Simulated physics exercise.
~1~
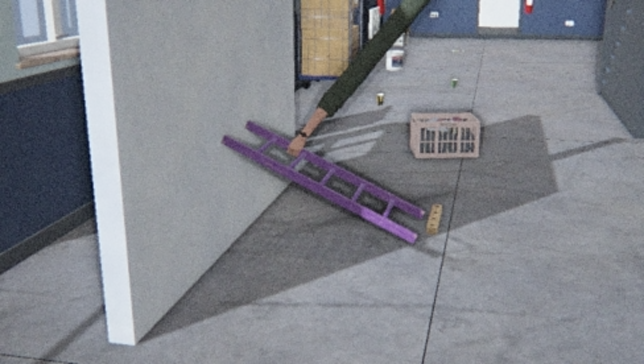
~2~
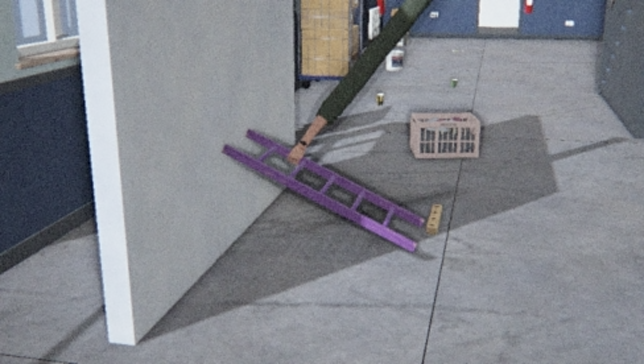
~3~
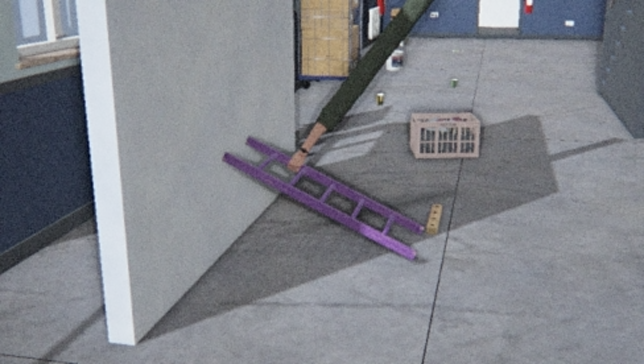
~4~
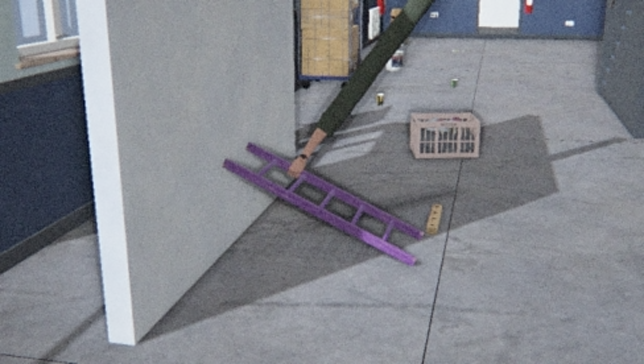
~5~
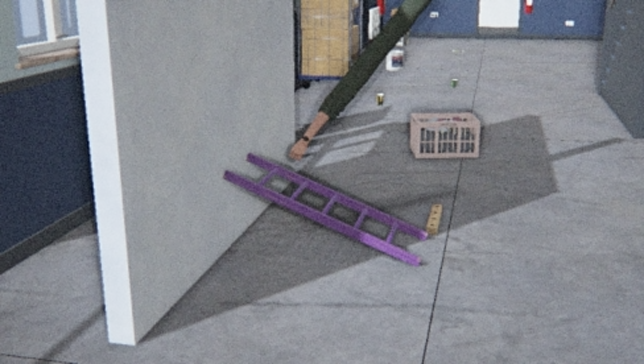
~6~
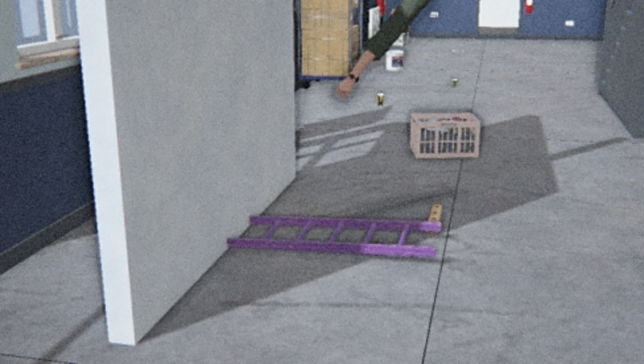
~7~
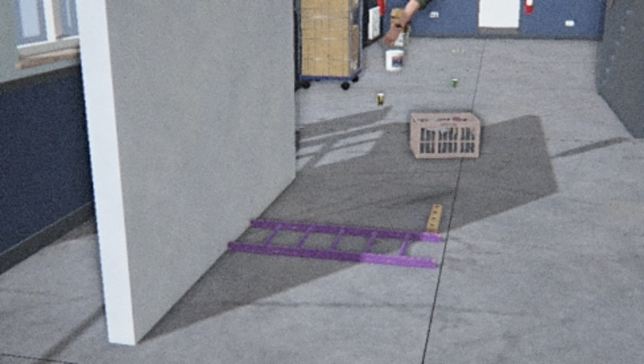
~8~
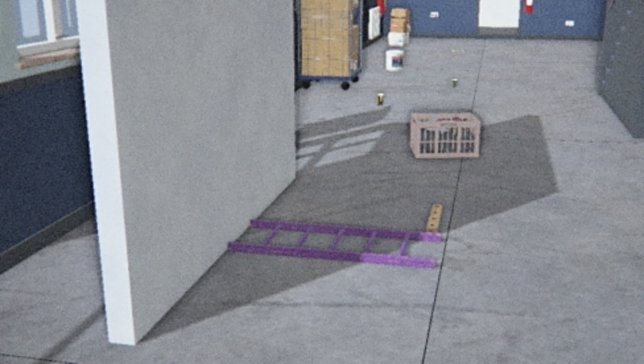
On a concrete floor, a hand releases a leaning purple rack, which slips down flat.
